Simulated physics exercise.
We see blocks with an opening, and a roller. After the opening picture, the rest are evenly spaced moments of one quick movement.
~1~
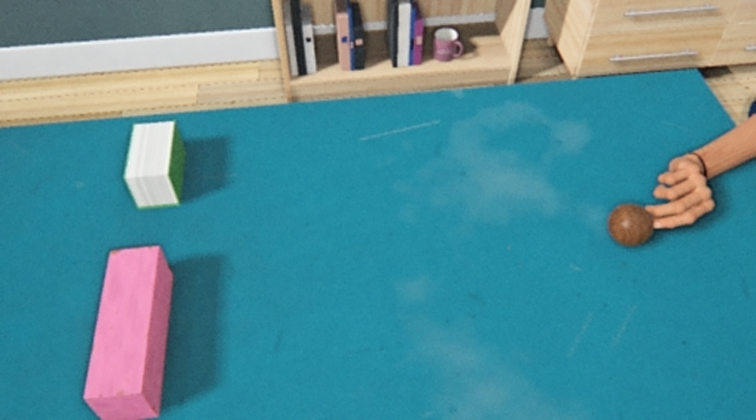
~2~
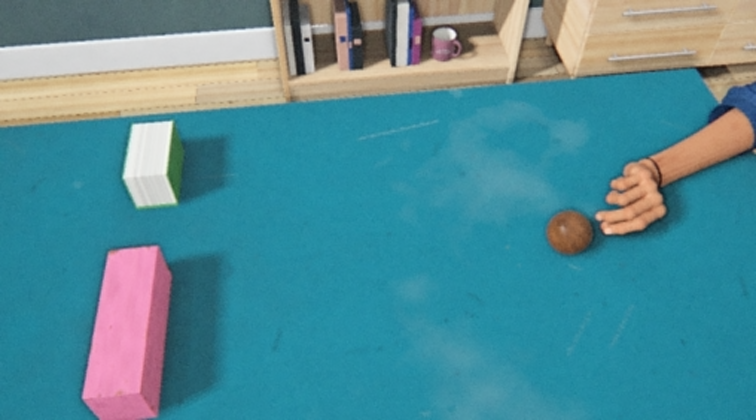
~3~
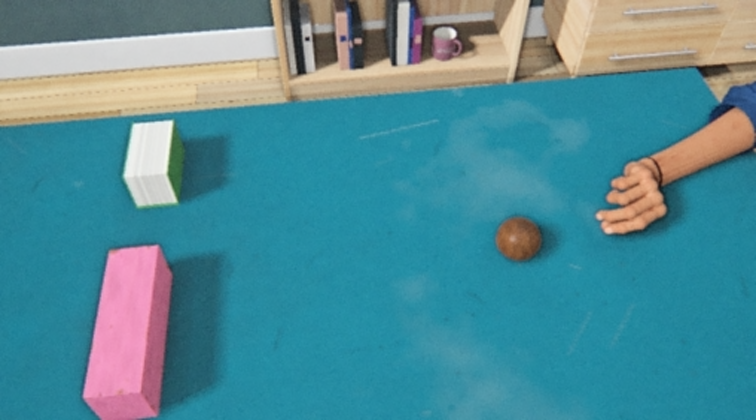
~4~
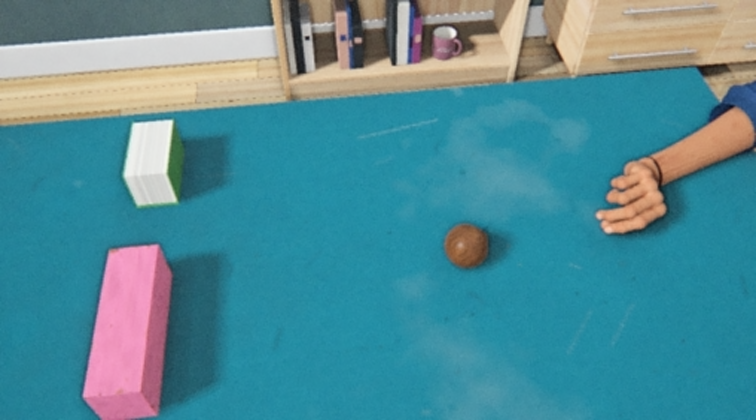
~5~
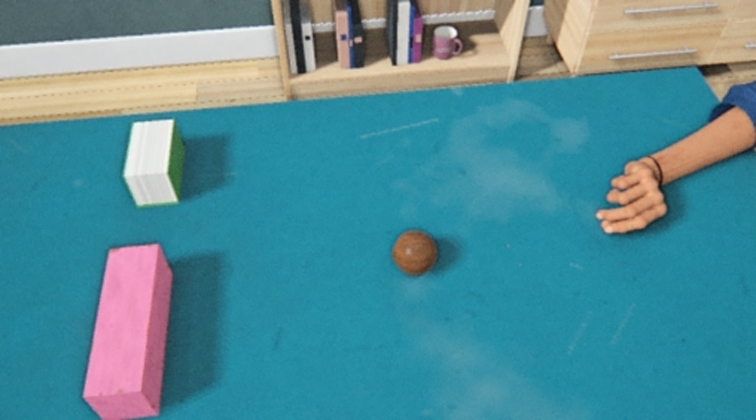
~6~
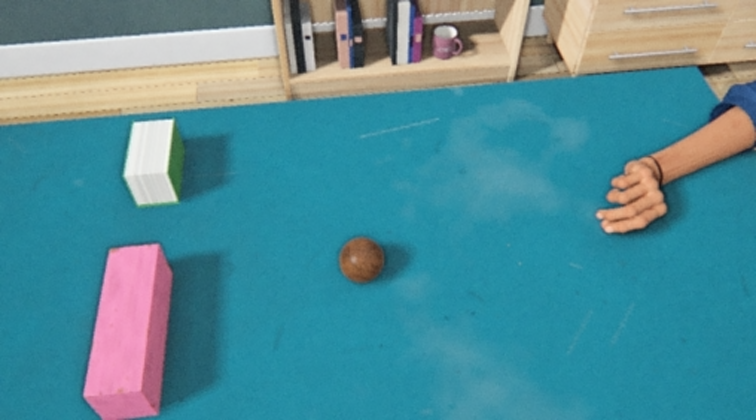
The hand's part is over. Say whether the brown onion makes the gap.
As it turns out, the brown onion hits a block.
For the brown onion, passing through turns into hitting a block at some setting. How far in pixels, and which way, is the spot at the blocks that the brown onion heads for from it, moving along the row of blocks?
Some 36 pixels, up.
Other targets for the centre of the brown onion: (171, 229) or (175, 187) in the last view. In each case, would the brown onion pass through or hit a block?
In turn it makes the gap; strikes a block.
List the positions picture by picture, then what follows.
The first frame shows brown onion (630, 225) under the hand; pink block (134, 330).
The second frame shows brown onion (569, 232); green book (155, 164).
The third frame shows brown onion (518, 239); pink block (133, 330).
The fourth frame shows brown onion (467, 246); green book (155, 163).
The fifth frame shows brown onion (415, 253); pink block (133, 329).
The sixth frame shows brown onion (362, 260); green book (156, 162).
Then, 0.26 s after the last picture, brown onion heading on near (187, 285).
Then, 0.82 s after the last picture, brown onion coming back near (239, 289).
By the end, the brown onion is stopped.
